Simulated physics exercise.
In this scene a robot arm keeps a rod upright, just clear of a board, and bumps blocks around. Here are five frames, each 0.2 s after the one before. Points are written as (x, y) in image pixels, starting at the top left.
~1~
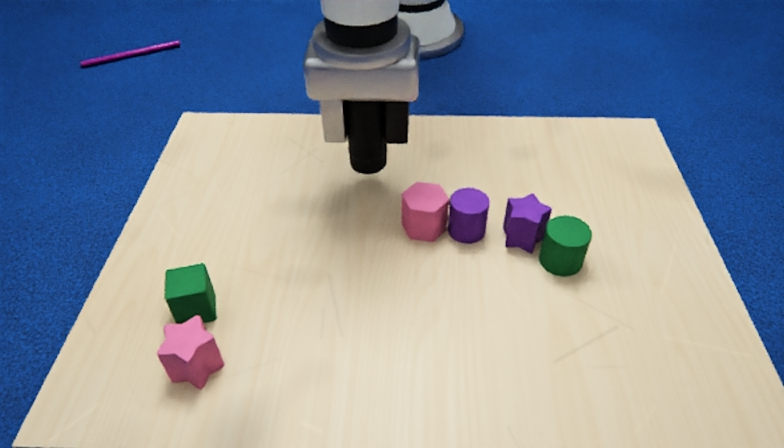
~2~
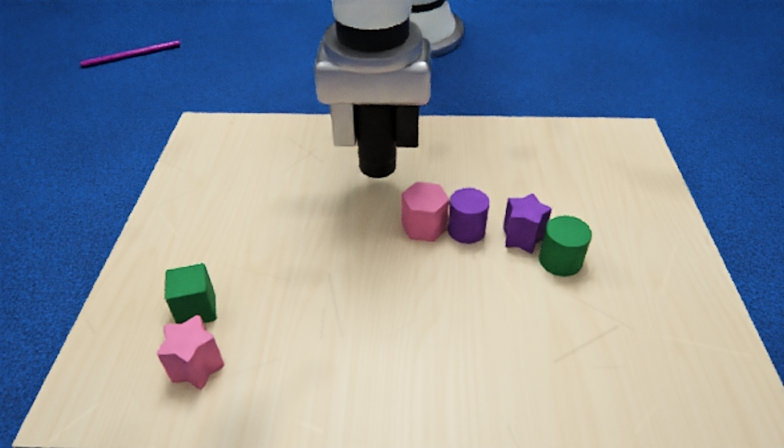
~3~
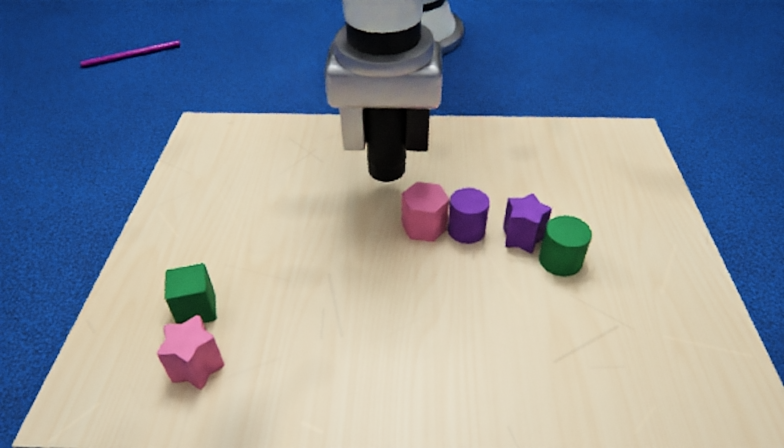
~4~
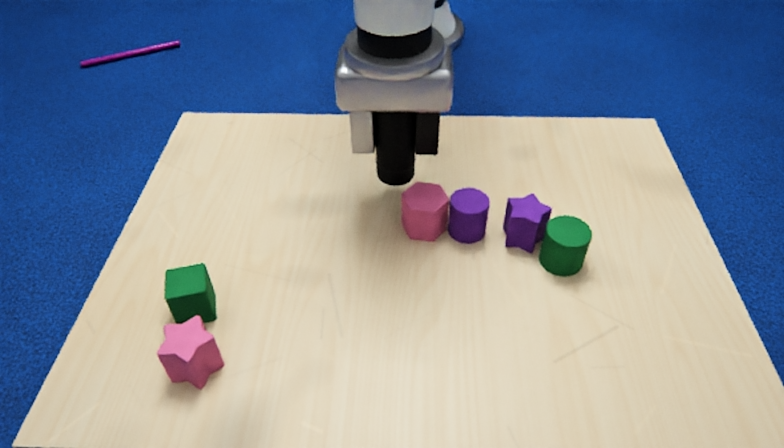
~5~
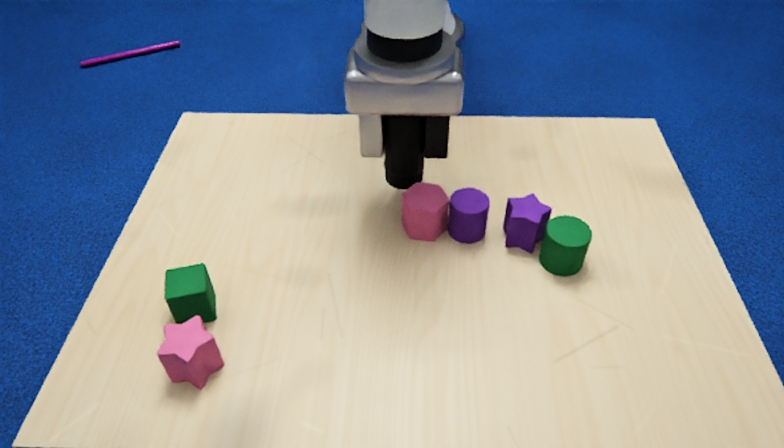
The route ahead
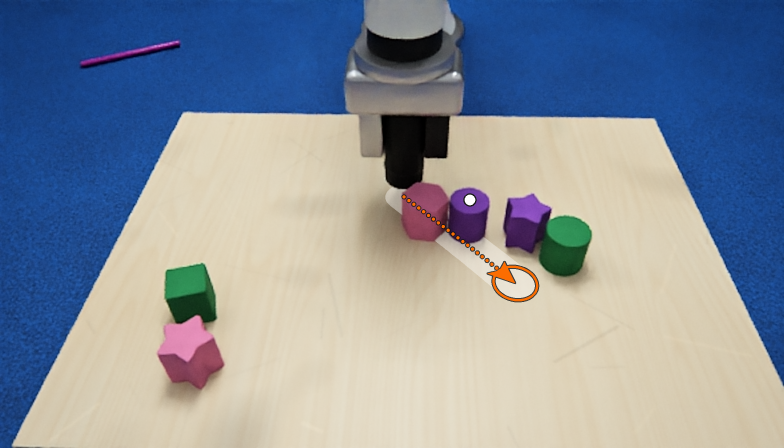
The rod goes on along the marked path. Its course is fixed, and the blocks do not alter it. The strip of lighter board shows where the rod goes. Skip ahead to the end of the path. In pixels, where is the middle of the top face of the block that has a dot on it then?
Roughly at (559, 241).
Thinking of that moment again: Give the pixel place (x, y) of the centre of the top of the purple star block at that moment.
The purple star block ends near (556, 210).
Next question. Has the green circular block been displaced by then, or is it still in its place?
By the time the path is finished, it has moved at least a centimetre.
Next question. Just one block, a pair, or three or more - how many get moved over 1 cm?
Blocks that move over 1 cm: Three or more.
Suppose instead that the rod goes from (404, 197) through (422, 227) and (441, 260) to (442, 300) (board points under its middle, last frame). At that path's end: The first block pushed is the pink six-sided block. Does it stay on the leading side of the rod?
It stays on the rod's front.
The line goes straight from (404, 197) to (515, 283); the dot is on the purple circular block.
What follows on the original path. One third of the way, rod at (439, 204); pink six-sided block at (442, 222), turned 45° clockwise; purple circular block at (479, 205).
Two thirds of the way, rod at (478, 232); pink six-sided block at (454, 248), turned 100° clockwise; purple circular block at (522, 225); purple star block at (548, 209), turned 40° anticlockwise; green circular block at (587, 231).
At the end, rod at (519, 264); pink six-sided block at (455, 248), turned 105° clockwise; purple circular block at (559, 241); purple star block at (556, 210), turned 70° anticlockwise; green circular block at (597, 229).
